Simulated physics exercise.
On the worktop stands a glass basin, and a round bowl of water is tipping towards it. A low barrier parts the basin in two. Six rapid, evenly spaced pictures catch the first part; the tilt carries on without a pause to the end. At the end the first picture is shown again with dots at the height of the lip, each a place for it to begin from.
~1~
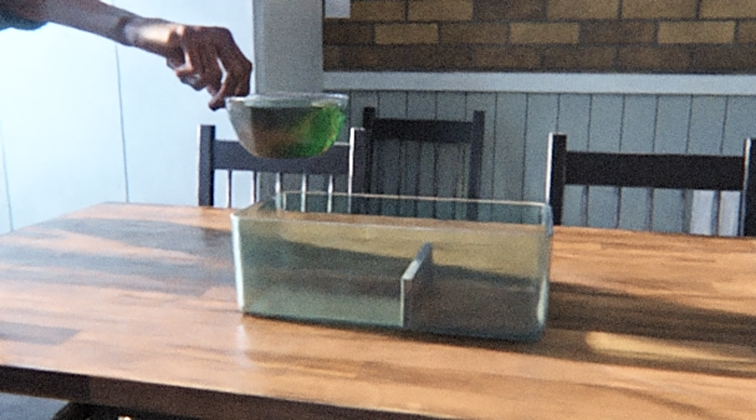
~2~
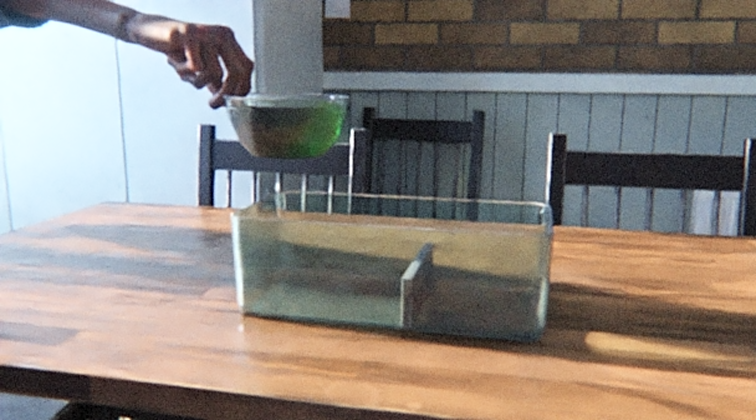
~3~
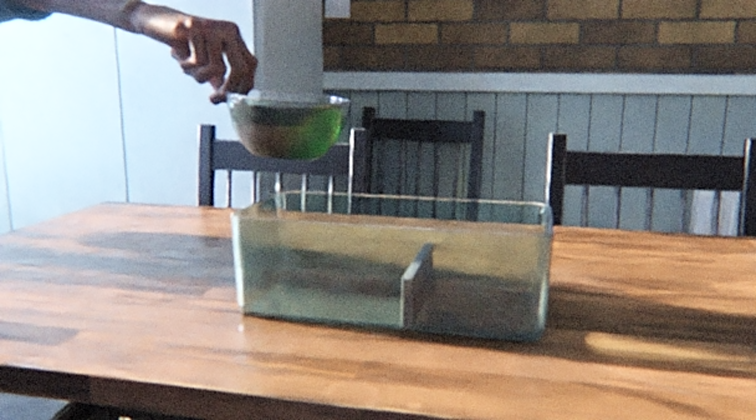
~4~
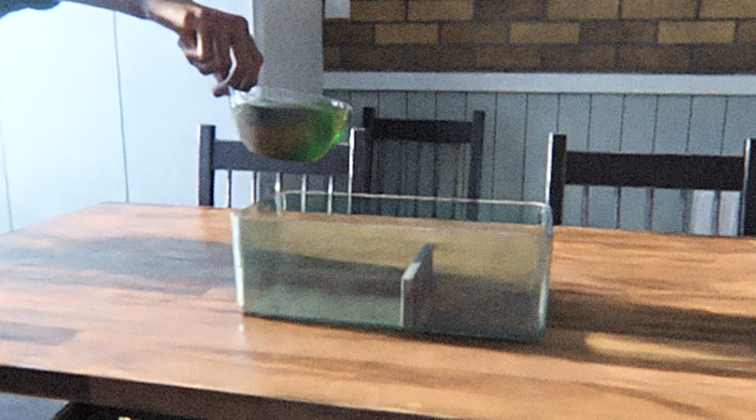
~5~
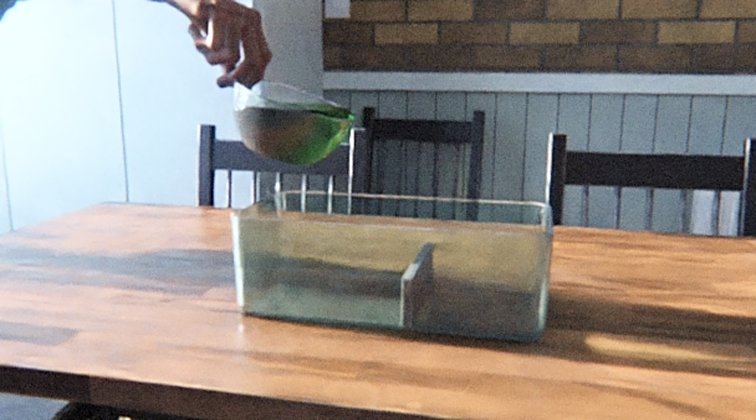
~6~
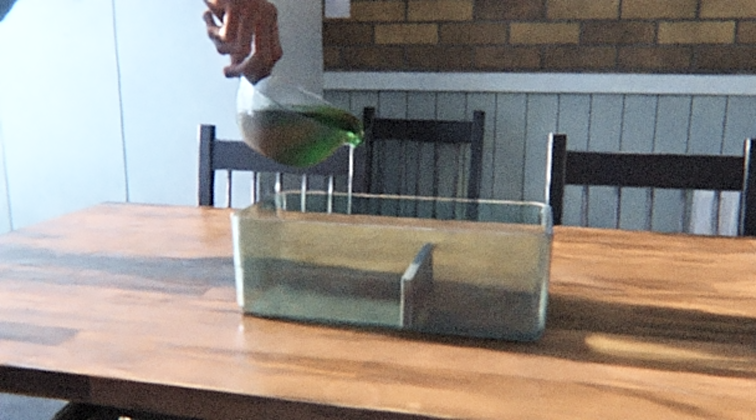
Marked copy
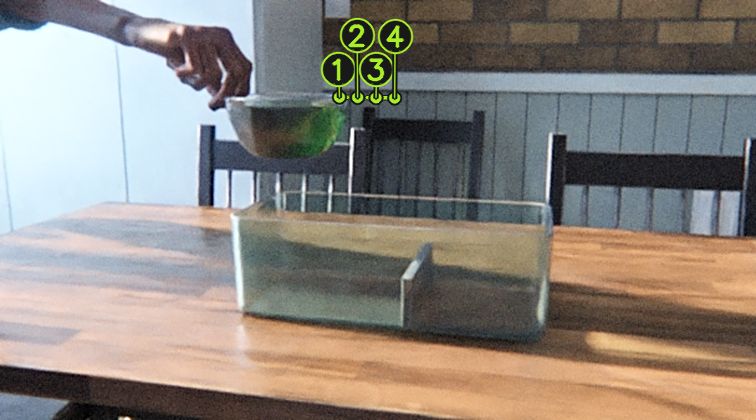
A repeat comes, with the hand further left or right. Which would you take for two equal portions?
Take 3.
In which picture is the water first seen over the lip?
In picture 5.
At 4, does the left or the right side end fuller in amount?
More ends on the right.
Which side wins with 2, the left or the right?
The left one.
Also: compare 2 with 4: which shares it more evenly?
The answer is 4.
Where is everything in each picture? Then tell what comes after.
Upright, lip at (344, 97); basin from (240, 312) to (544, 340); top of the wall at (419, 258); nothing has left yet, in the first picture.
Upright, lip at (345, 98); nothing has left yet, in the second picture.
Tipped about 5°, lip at (346, 102); nothing has left yet, in the third picture.
Tipped about 11°, lip at (348, 109); nothing has left yet, in the fourth picture.
Tipped about 19°, lip at (350, 118); water is over the lip, down to (350, 118), in the fifth picture.
Tipped about 29°, lip at (350, 129); water is over the lip, down to (357, 143), in the sixth picture.
On the marked copy, 1 at (339, 97); 2 at (357, 97); 3 at (375, 97); 4 at (394, 98).
Choosing 1, about 97 % ends left of the wall and 2 % right of it.
Choosing 2, about 84 % ends left of the wall and 15 % right of it.
Choosing 3, about 51 % ends left of the wall and 48 % right of it.
Choosing 4, about 26 % ends left of the wall and 73 % right of it.
